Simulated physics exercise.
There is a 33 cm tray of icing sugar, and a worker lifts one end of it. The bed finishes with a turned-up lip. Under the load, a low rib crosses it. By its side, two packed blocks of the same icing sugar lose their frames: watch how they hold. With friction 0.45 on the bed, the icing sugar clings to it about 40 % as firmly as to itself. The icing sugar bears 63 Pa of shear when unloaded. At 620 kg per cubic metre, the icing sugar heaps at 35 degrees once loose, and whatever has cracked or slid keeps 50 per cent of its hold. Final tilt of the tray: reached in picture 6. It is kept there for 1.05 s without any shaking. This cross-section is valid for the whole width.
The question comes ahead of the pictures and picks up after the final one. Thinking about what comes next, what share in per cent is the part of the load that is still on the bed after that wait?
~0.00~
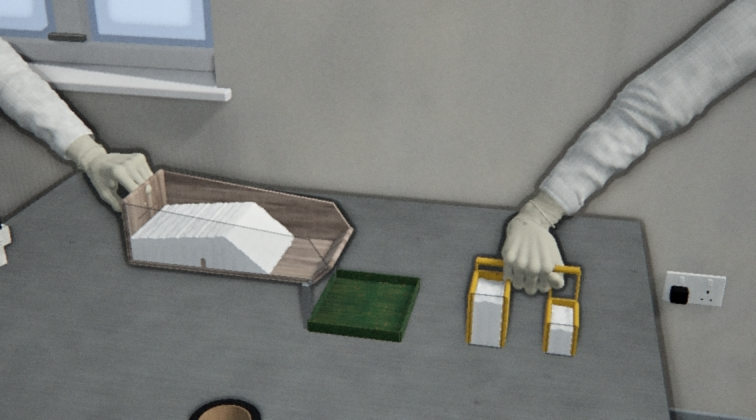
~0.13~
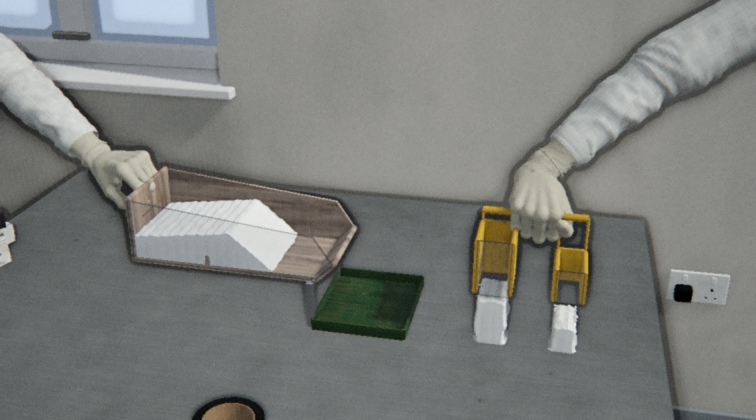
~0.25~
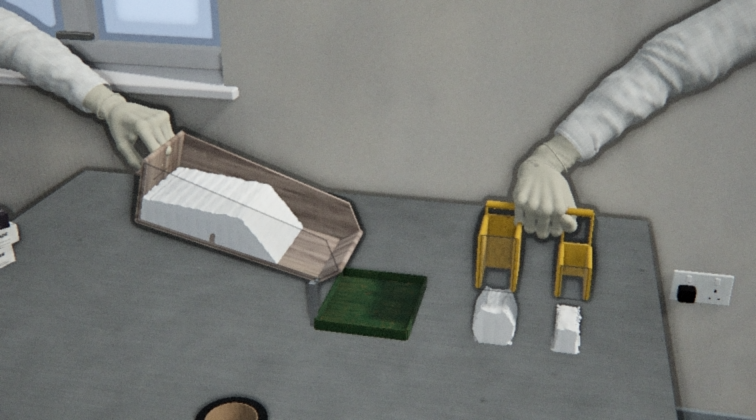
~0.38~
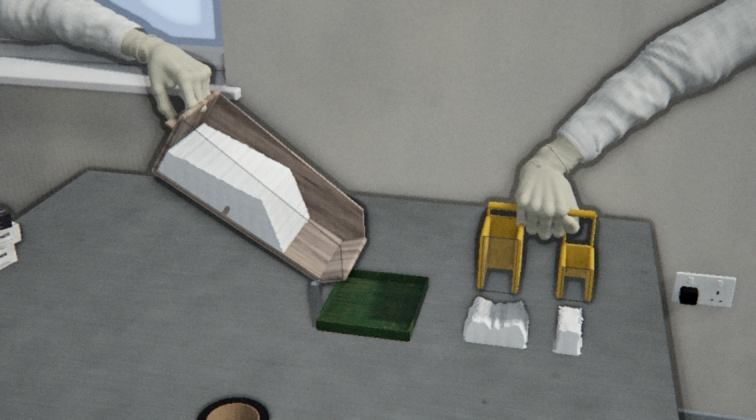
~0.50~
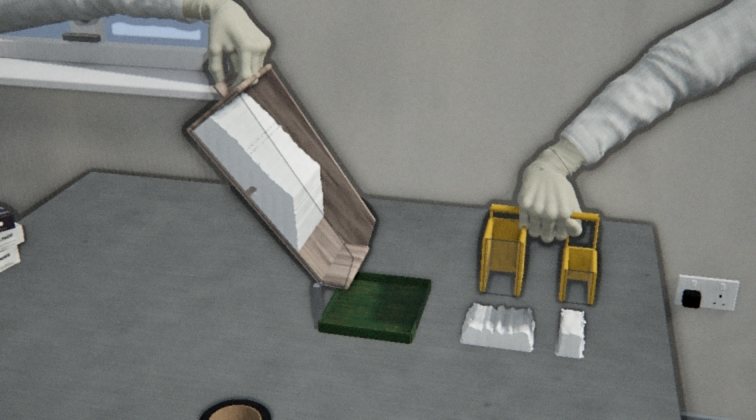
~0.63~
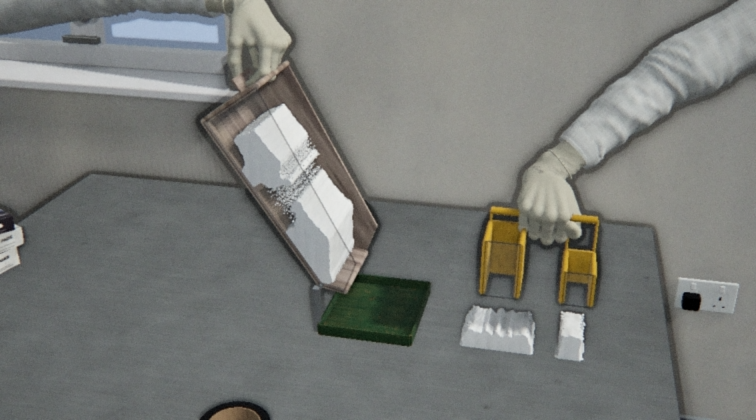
It should be roughly 19 %.
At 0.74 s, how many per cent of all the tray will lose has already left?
Roughly 20 %.
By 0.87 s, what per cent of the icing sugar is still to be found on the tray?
Something close to 50 in a hundred.
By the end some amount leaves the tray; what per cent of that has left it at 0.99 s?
Close to 90 in a hundred.
After 0.74 s, the tilt is 55 degrees and 86 % is on the bed.
After 0.87 s, the tilt is 55 degrees and 49 % is on the bed.
After 0.99 s, the tilt is 55 degrees and 25 % is on the bed.
After 1.12 s, the tilt is 55 degrees and 20 % is on the bed.
After 1.65 s, at the end, the tilt is 55 degrees and 19 % is on the bed.
